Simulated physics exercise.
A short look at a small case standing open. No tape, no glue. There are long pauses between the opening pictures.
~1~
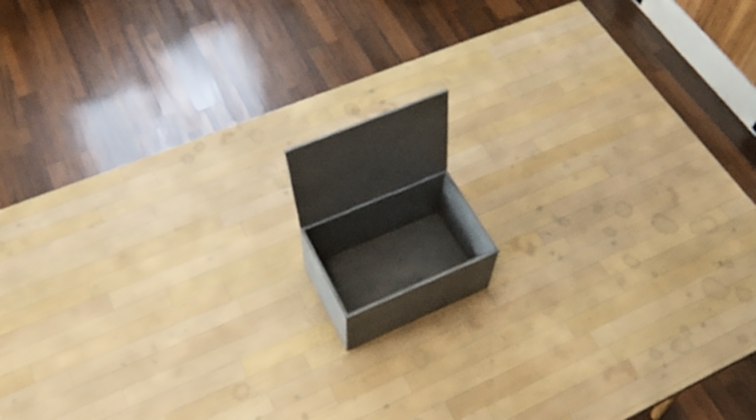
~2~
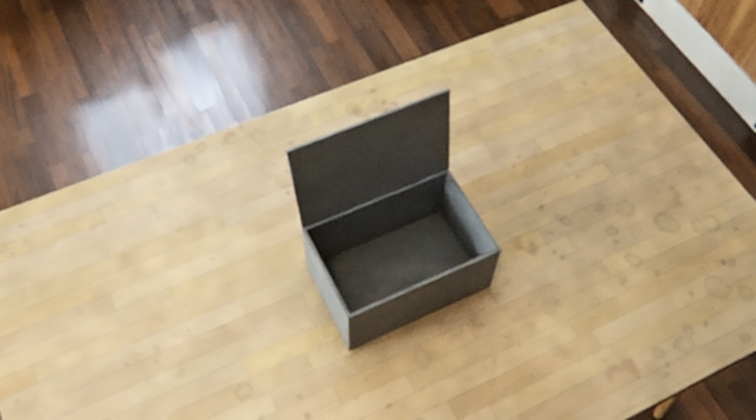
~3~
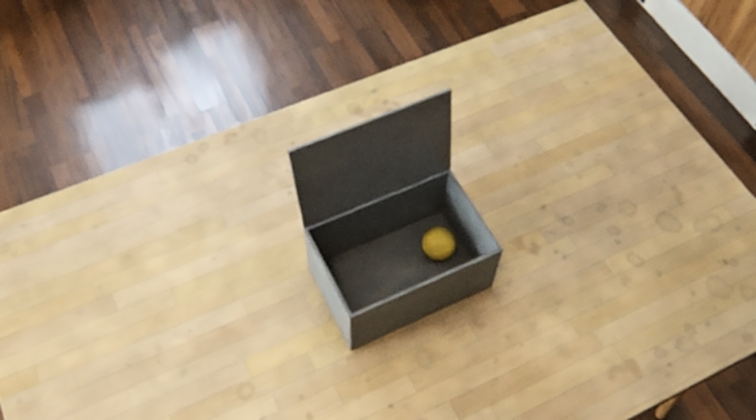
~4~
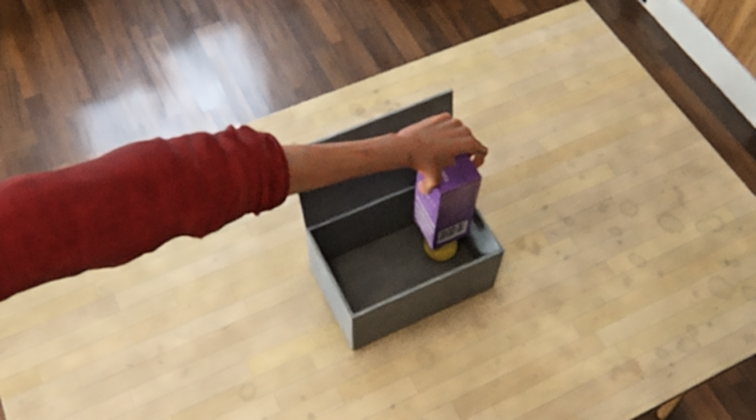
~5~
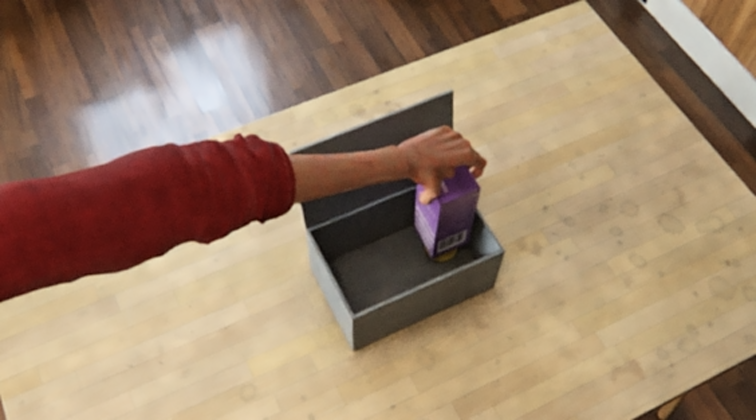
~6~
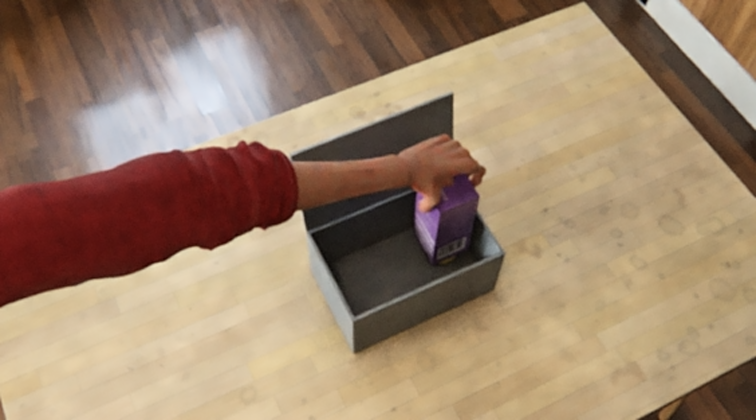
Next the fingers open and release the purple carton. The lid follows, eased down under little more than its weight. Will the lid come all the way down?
As it turns out, it sits on the rim.
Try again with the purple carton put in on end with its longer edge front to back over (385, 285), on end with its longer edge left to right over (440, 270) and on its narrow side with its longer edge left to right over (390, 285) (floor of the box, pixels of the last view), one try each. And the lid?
First try: It stays ajar; second try: It shuts flat; third try: It sits on the rim.
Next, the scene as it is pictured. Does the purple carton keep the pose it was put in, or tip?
The purple carton ends up tilted.
Then, 0.70 s on from there, purple carton on its side near (393, 275); yellow lemon shifted about its own width.
Then, 1.80 s on from there, lid 44° above the rim; purple carton on its side near (393, 274); yellow lemon shifted about its own width.
In the end, lid shut; toppled in the box, purple carton; yellow lemon unmoved. At the end, from the last picture's camera, purple carton near (393, 274).
